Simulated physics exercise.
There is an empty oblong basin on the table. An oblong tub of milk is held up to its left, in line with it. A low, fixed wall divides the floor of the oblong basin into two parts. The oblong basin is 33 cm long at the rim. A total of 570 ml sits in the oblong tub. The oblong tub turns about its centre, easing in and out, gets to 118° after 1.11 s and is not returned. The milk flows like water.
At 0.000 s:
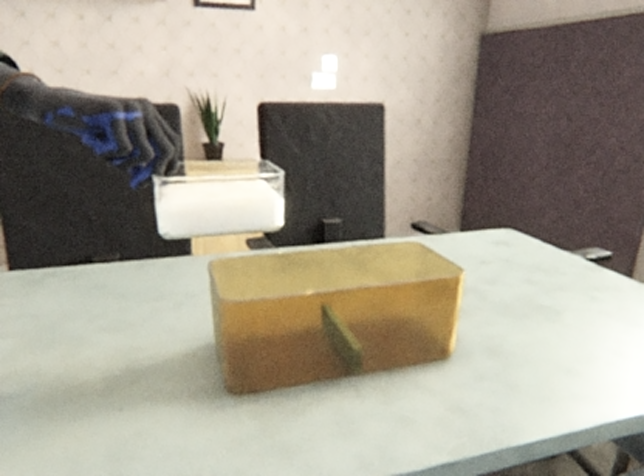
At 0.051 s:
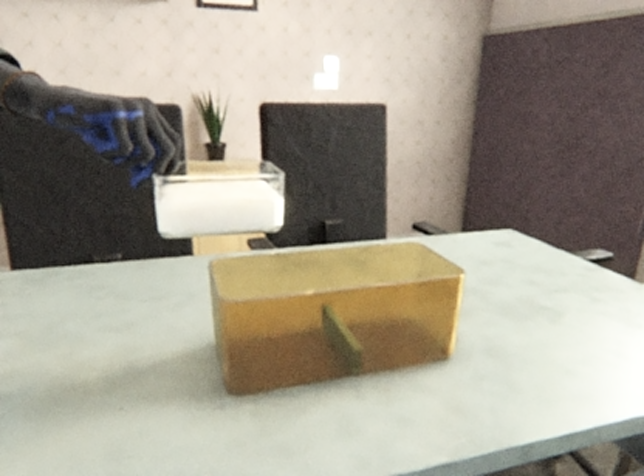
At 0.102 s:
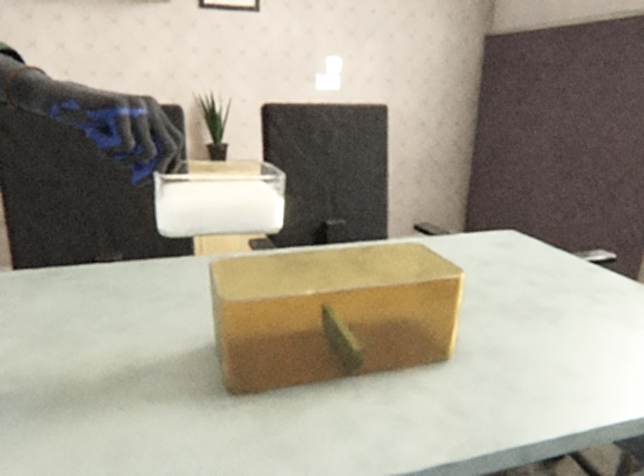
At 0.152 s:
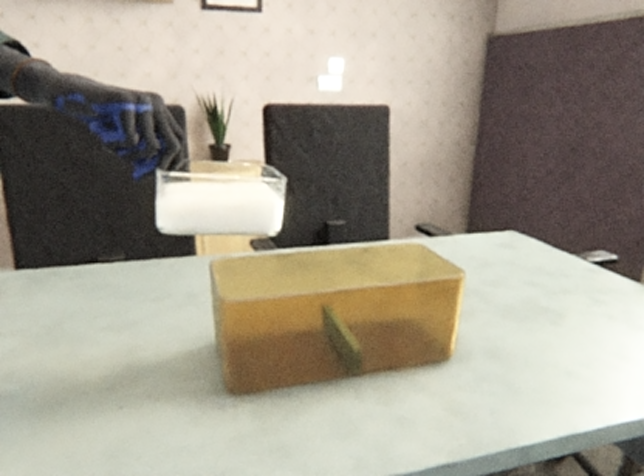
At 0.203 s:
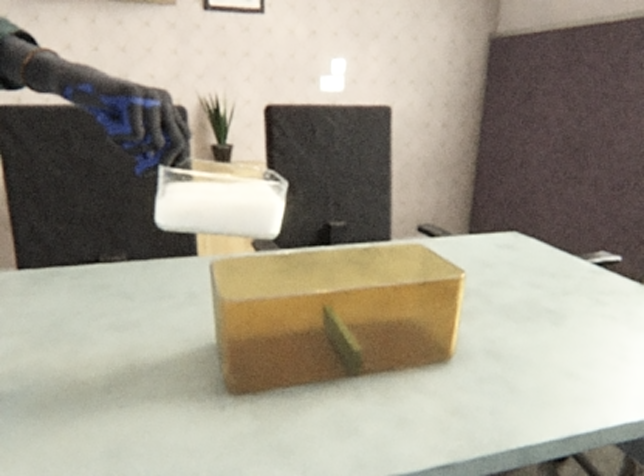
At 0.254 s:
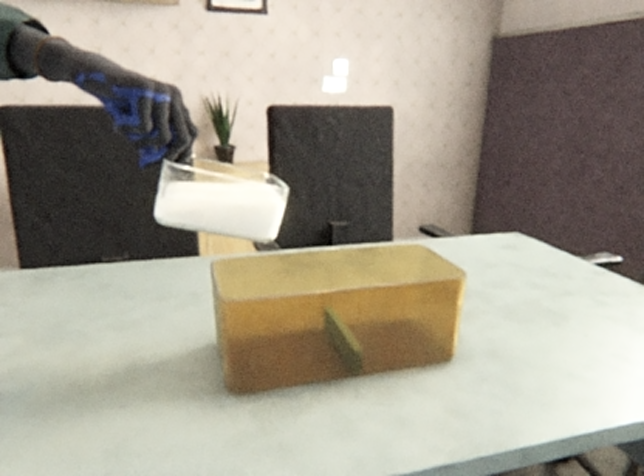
The clip opens on a gloved hand holding a clear oblong tub of milk up to the left of an empty, amber oblong basin on a pale table. The tub stays almost level at first, then slowly tilts, its right end dipping slightly toward the basin while the milk's surface remains roughly level.
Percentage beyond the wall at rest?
6 per cent.
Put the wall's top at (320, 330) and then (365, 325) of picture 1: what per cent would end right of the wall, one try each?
Respectively close to 40 and 10 %.
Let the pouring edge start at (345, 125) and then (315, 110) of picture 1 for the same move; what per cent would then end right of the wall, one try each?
The first try gives 75 percent and the second 60 percent.
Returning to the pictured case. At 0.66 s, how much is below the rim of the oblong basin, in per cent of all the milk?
28 %, roughly.
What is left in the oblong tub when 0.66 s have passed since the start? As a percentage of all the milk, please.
About 38 percent.
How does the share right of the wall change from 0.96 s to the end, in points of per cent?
Net change: A rise of about 3 %.
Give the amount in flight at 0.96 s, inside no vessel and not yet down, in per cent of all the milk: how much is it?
Around 5 percent of the liquid.
By 0.66 s the tilt is 76° and 39 per cent is still to pour, 27 is left of the wall and 0 right of it.
By 0.96 s the tilt is 113° and 5 per cent is still to pour, 87 is left of the wall and 4 right of it.
By 1.27 s the tilt is 118° and 0 per cent is still to pour, 94 is left of the wall and 6 right of it.
By 1.61 s the tilt is 118° and 0 per cent is still to pour, 93 is left of the wall and 6 right of it.
At rest 93 per cent lies left of the wall, 6 right of it and 0 outside.
